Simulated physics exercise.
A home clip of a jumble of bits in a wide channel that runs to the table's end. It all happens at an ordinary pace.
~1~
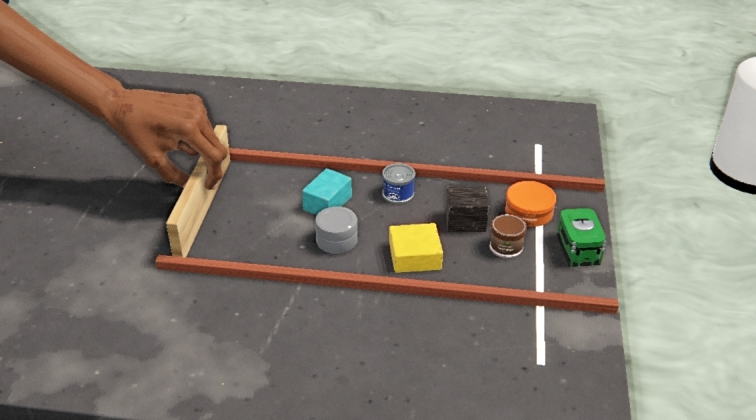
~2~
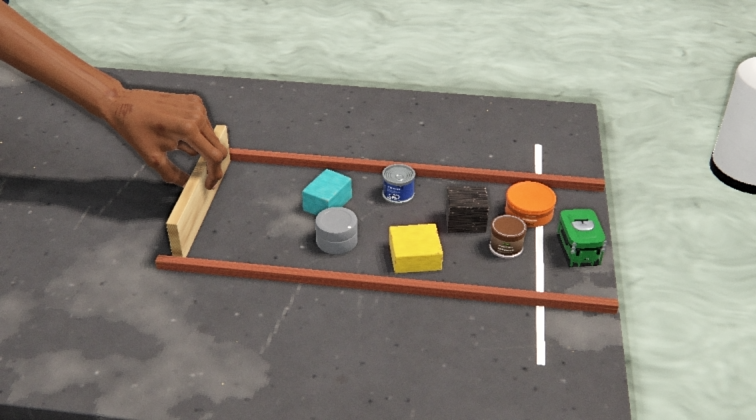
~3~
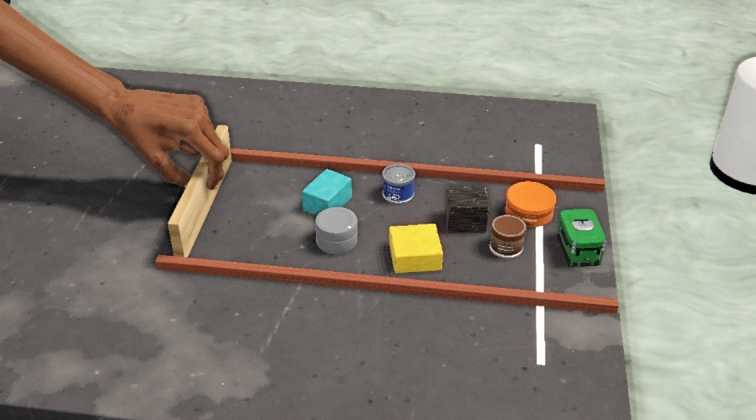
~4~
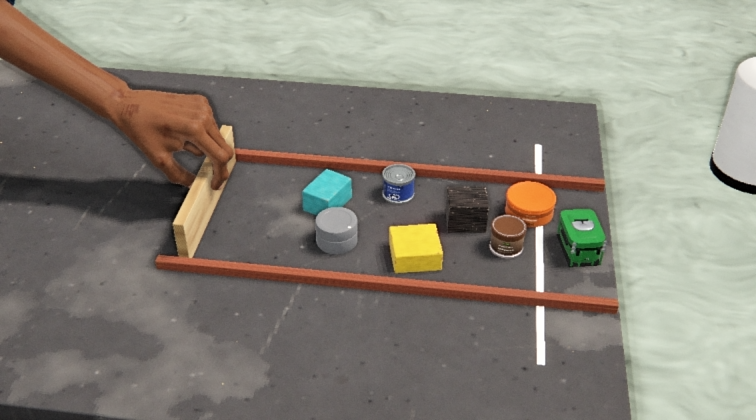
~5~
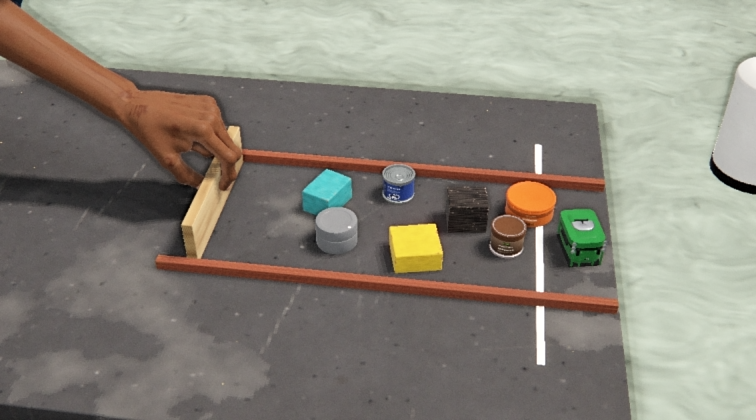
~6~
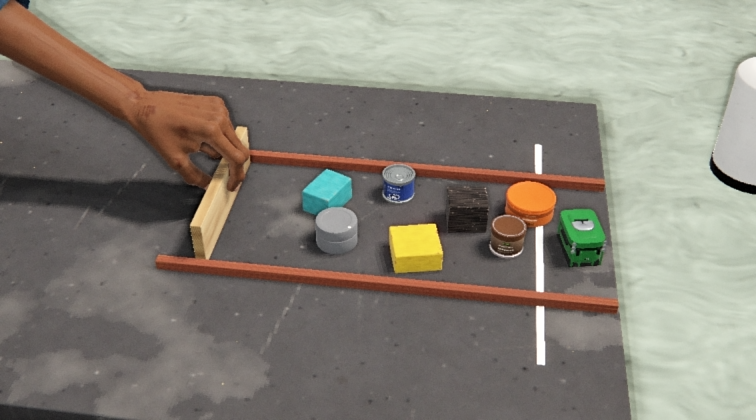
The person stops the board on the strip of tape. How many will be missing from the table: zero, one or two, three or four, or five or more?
Outcome: The number that fall off is one or two.
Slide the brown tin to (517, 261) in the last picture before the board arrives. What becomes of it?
The brown tin does not fall.
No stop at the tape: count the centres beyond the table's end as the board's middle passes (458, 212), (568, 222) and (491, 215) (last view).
Place by place, 0, 5 and 0.
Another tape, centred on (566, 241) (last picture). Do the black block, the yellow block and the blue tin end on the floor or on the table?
The black block comes down, the yellow block does not fall, the blue tin tumbles off.
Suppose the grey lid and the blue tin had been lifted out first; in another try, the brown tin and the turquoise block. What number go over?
1 in the first case, 0 in the second.
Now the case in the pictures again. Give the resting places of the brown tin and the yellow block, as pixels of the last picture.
First (601, 245), then (565, 276).
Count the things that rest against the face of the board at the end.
In contact: 3.
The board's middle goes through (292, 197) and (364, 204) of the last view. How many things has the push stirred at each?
By then 0, and 4.
Early on, none off yet; green case at rest near (581, 238); orange tub at rest near (530, 205); brown tin at rest near (508, 236).
Finally, the number that fall off is one or two; lost, orange tub and green case.
